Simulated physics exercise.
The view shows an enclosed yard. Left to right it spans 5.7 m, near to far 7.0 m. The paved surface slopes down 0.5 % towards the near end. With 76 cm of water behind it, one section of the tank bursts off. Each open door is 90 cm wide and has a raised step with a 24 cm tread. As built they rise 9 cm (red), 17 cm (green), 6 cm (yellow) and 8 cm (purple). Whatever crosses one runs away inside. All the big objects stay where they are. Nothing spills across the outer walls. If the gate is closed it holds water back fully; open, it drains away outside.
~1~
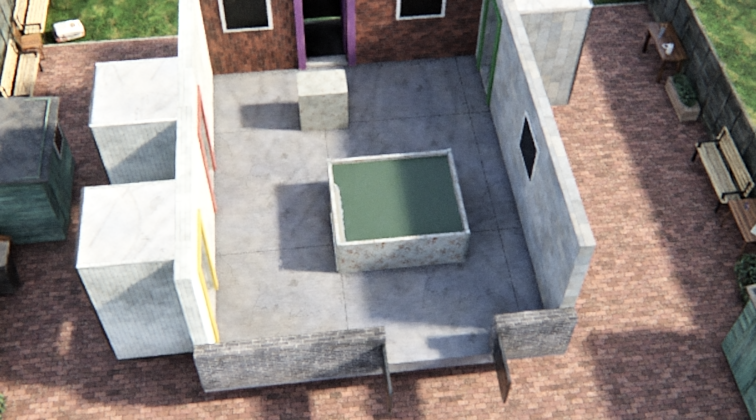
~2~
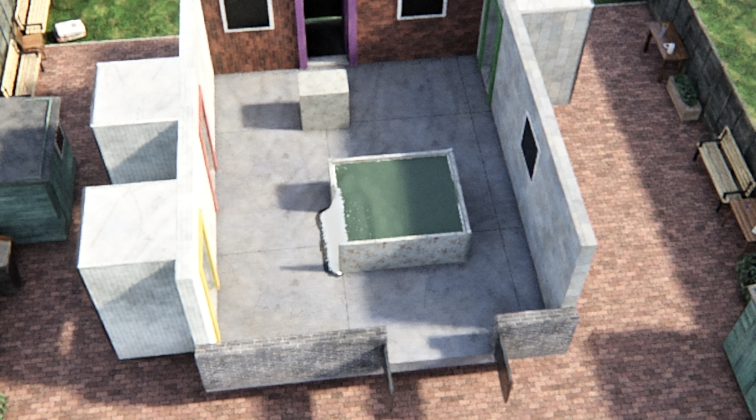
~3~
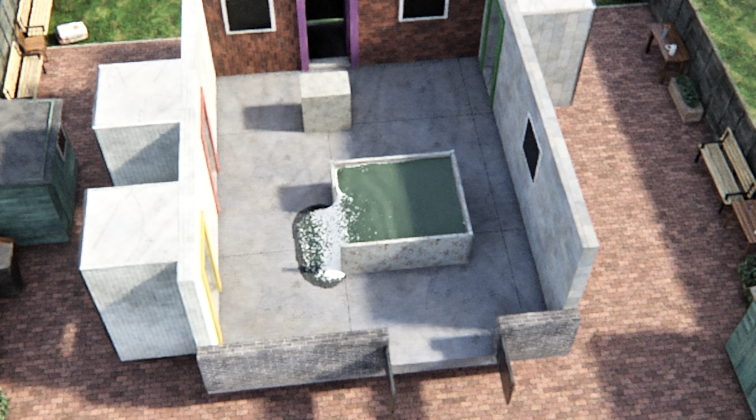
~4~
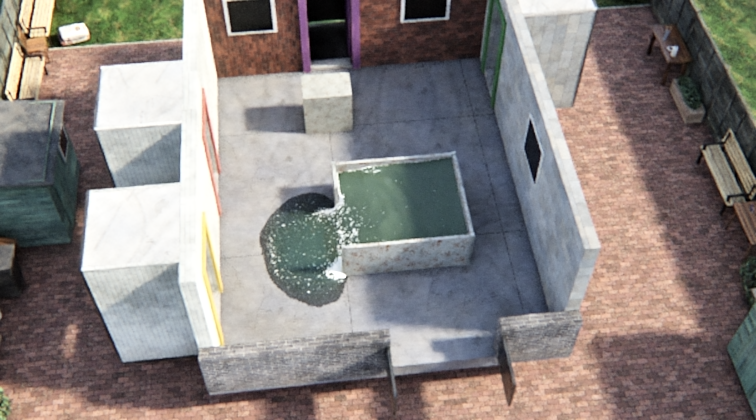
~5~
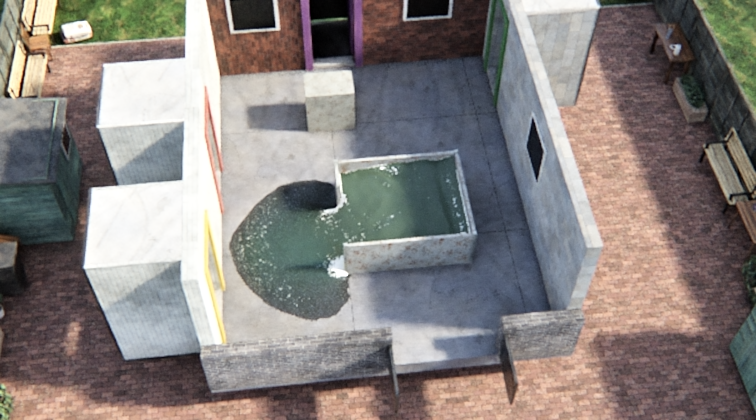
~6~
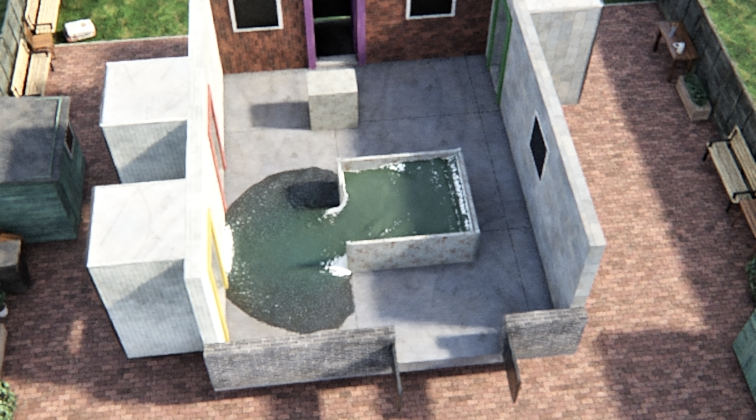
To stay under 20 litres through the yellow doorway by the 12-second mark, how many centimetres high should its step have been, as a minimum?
It would have to be roughly 29 cm high.
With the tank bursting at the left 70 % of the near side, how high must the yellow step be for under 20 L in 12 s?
Then roughly 22 cm.
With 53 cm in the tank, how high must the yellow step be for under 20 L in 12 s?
Then roughly 20 cm.
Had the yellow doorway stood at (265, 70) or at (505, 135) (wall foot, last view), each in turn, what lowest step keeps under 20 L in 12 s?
Roughly 14.5 and 7.5 cm.
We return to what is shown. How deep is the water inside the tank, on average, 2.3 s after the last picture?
Roughly 27 cm on average.
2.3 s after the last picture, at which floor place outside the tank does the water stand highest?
Around (227, 367).
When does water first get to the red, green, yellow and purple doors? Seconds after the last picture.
Red 0.2 s, green 4.5 s, yellow 0.1 s, purple 2.6 s.
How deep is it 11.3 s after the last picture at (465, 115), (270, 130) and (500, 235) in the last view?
Roughly 5, 6 and 6 cm, in turn.
Then, 0.7 s after the last picture water covers 25 % of the floor, deepest (46 cm) near (226, 261); 26 cm at the yellow door, 38 litres in over its 6 cm step.
Then, 2.3 s after the last picture water covers 45 % of the floor, deepest (38 cm) near (227, 367); 24 cm at the yellow door, 250 litres in over its 6 cm step.
Then, 11.3 s after the last picture water covers 95 % of the floor, deepest (10 cm) near (472, 199); 7 cm at the yellow door, 497 litres in over its 6 cm step.
At the yellow door as built, the water peaked near 28 cm, 1.7 s after the last picture.
With a step of 25.5 cm, 47 litres would have come in within the 12 s; with 34.5 cm, 4 litres. So under 20 litres takes about 29 cm.
